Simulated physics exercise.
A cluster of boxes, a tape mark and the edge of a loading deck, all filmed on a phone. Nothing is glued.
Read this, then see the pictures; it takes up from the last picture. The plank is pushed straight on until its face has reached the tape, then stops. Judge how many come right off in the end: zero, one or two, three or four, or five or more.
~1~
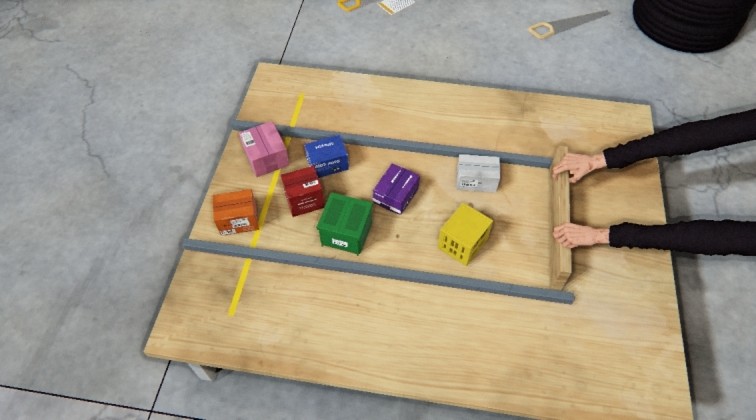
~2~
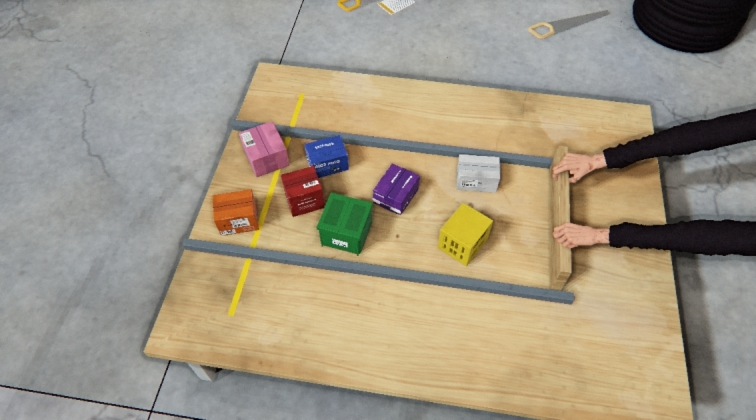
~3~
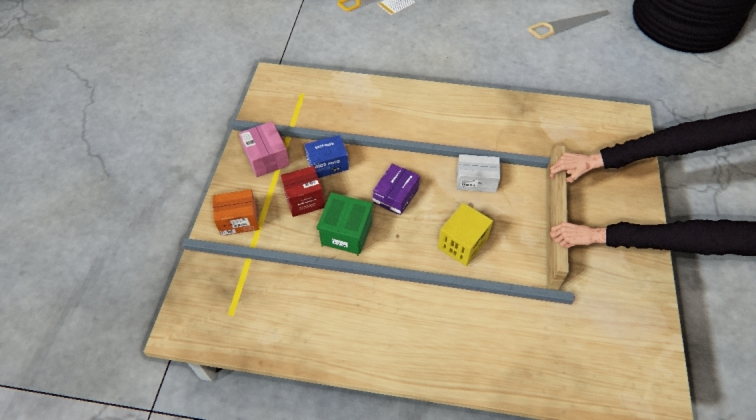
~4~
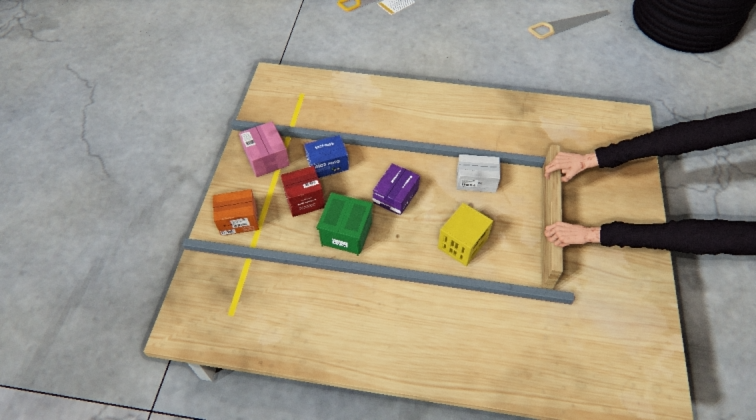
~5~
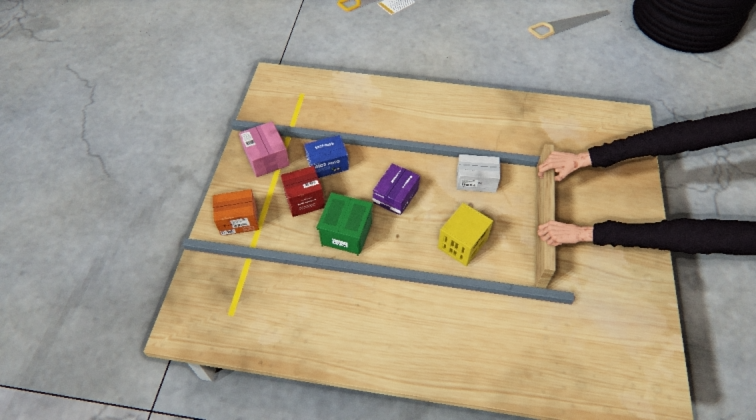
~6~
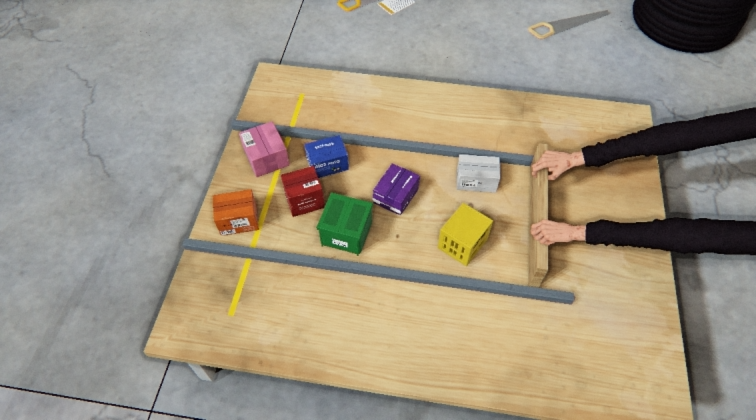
I foresee one or two drops here.
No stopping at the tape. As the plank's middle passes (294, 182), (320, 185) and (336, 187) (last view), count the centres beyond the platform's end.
First 2, then 0, finally 0.
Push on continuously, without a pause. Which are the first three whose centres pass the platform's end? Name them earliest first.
Order: Pink parcel, orange parcel, blue box.
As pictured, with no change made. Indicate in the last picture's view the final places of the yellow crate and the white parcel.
(242, 211) and (263, 146).
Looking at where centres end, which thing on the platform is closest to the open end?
The blue box is the one.
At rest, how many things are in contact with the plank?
That makes 3.
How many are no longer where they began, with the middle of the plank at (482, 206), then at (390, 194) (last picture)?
At the first point the count is 2, at the second it's 4.
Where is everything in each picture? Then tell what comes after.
Orange parcel (236, 213); pink parcel (265, 149); red parcel (303, 192); plank (559, 216); tape (271, 190), in the first frame.
Pink parcel (265, 149); purple parcel (396, 189), in the second frame.
Red parcel (303, 192); yellow crate (465, 235), in the third frame.
Orange parcel (236, 213); blue box (327, 157), in the fourth frame.
Pink parcel (265, 149); green tote (346, 225), in the fifth frame.
Orange parcel (236, 213); pink parcel (265, 149); red parcel (303, 192); plank (538, 213); tape (271, 190), in the sixth frame.
Early on, none off yet; orange parcel at rest near (236, 213); pink parcel at rest near (265, 149); red parcel at rest near (303, 192).
Finally, the number that fall off is one or two; lost, pink parcel and orange parcel.
